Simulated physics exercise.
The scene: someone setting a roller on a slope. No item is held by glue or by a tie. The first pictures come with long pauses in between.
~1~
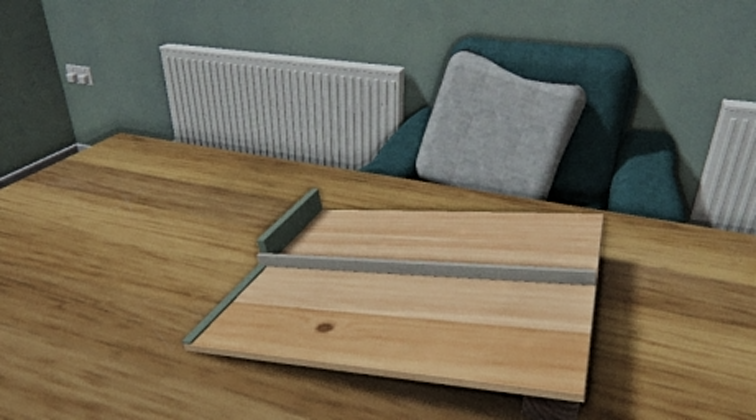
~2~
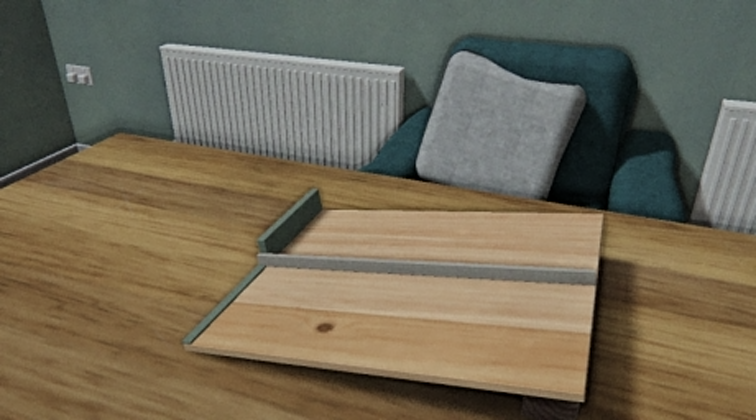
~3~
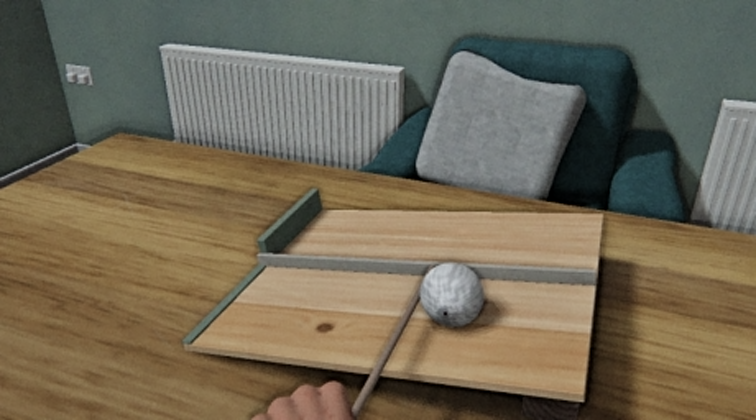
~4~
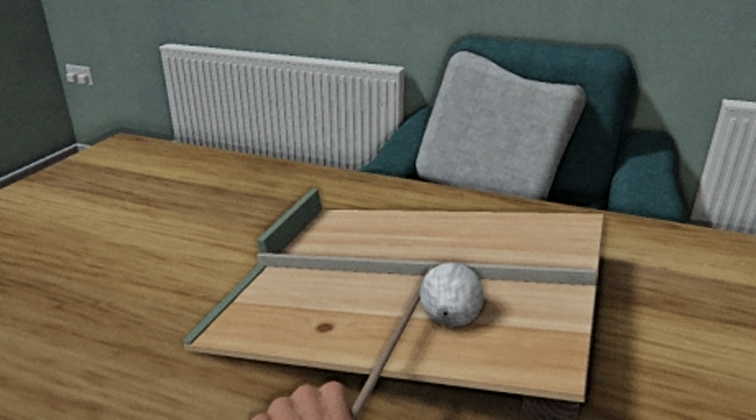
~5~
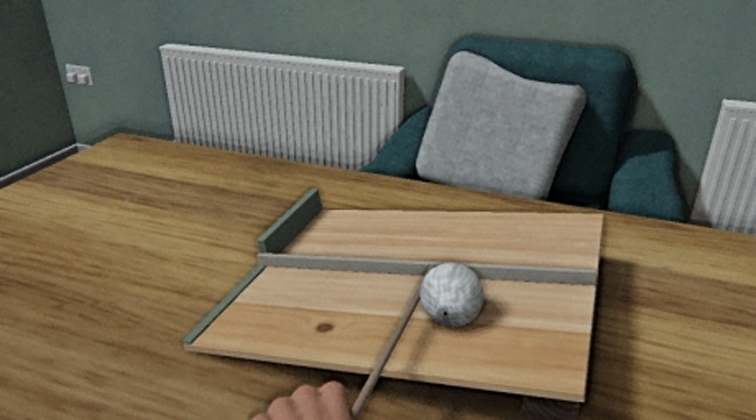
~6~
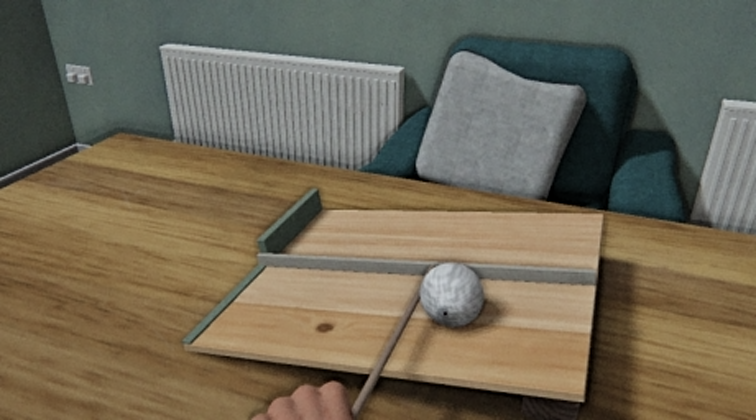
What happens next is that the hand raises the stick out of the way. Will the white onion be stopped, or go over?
Well, in the end the white onion makes it off.
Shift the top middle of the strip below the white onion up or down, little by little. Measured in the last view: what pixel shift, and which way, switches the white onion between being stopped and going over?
Move it up some 8 pixels and it switches.
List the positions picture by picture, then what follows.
The first frame shows board (408, 265).
The second frame shows board (408, 265).
The third frame shows held back by the stick; white onion (452, 295); board (408, 265).
The fourth frame shows held back by the stick; white onion (452, 295); board (408, 265).
The fifth frame shows held back by the stick; white onion (452, 295); board (408, 265).
The sixth frame shows held back by the stick; white onion (452, 295); board (408, 265).
Then, 0.78 s past the last view, white onion rolling on the board near (229, 278).
Finally, the white onion rolls off the board.
